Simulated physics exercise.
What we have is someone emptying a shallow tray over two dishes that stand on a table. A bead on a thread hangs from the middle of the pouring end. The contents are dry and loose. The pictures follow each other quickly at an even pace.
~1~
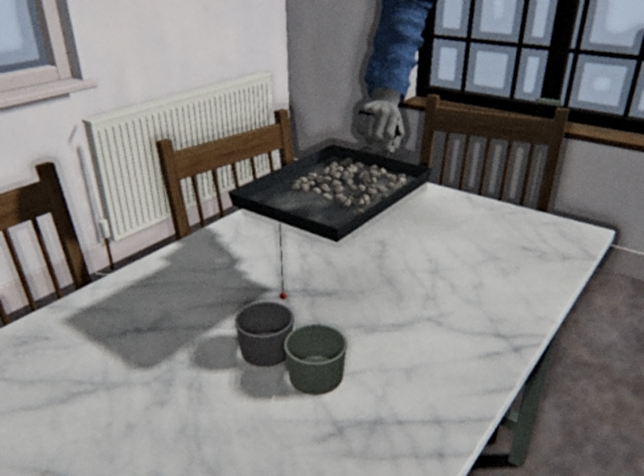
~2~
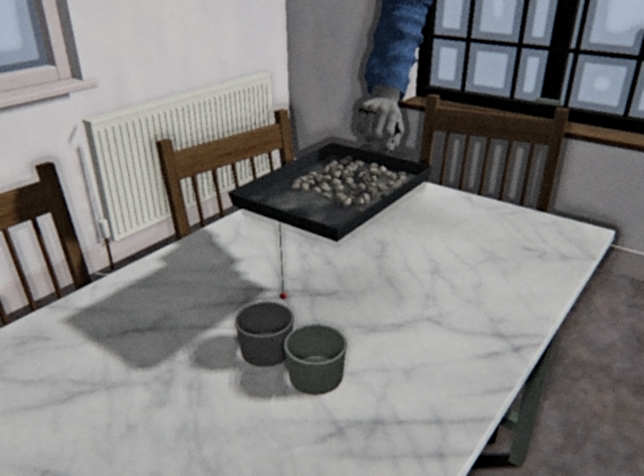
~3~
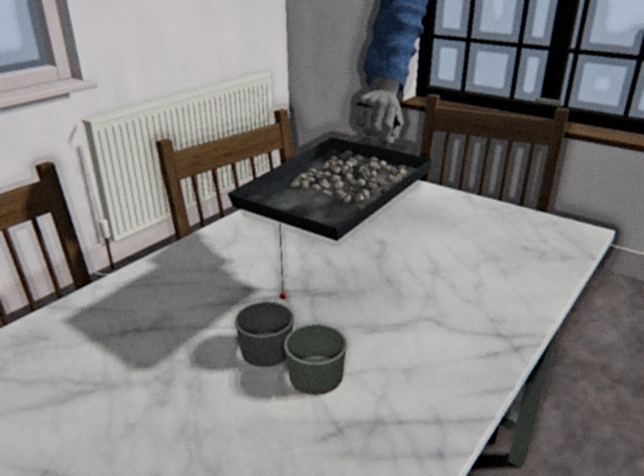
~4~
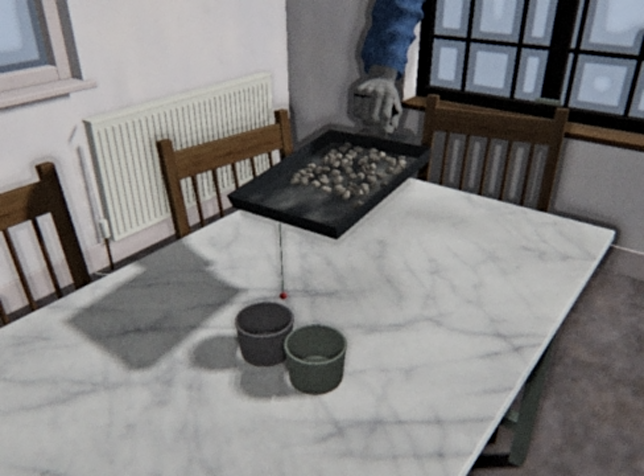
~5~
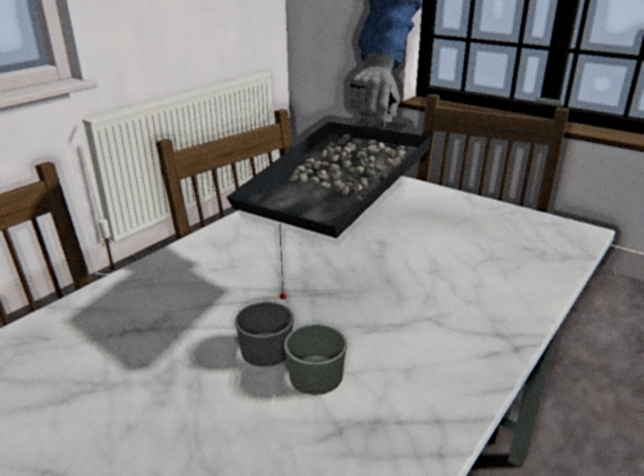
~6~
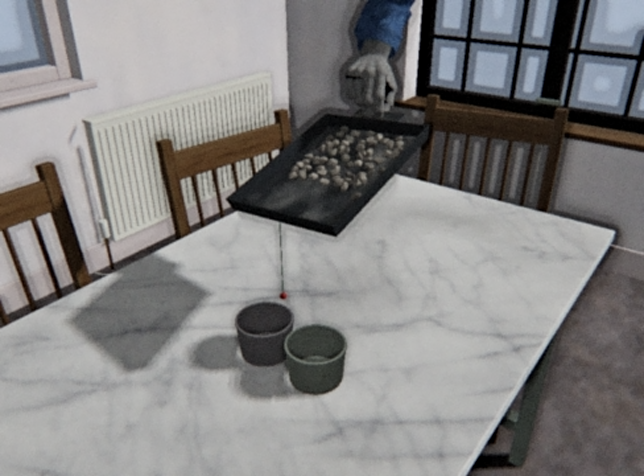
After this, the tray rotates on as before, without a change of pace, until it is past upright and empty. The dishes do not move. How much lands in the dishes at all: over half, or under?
Caught overall: Under half.
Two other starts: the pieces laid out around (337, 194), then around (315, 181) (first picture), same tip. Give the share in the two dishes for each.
Near 30 % and 10 %.
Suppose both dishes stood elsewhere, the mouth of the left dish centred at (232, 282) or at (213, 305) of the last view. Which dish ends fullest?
One: The left-hand dish. Two: Left.
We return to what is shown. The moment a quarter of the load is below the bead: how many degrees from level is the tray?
At about 80°.
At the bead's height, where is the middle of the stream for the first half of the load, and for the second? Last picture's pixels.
The first part at (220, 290); the rest at (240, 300).
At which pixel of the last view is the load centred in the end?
Near (227, 335).
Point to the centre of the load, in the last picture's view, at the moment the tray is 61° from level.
At about (256, 205).
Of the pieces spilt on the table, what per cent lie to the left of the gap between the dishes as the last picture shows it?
It comes to 100 per cent or so.
Shortly afterwards, tray tipped steeply; the bulk on the tray; near a quarter in the air.
Next, tray tipped past a quarter turn; near two thirds on the tray; only a few in the left dish; near a quarter outside both; a little in the air.
Some moments later, tray tipped past a quarter turn; near a quarter in the left dish; the bulk outside both.
In the end, tray tipped past a quarter turn; none at all in the right dish; near a quarter in the left dish; the bulk outside both.
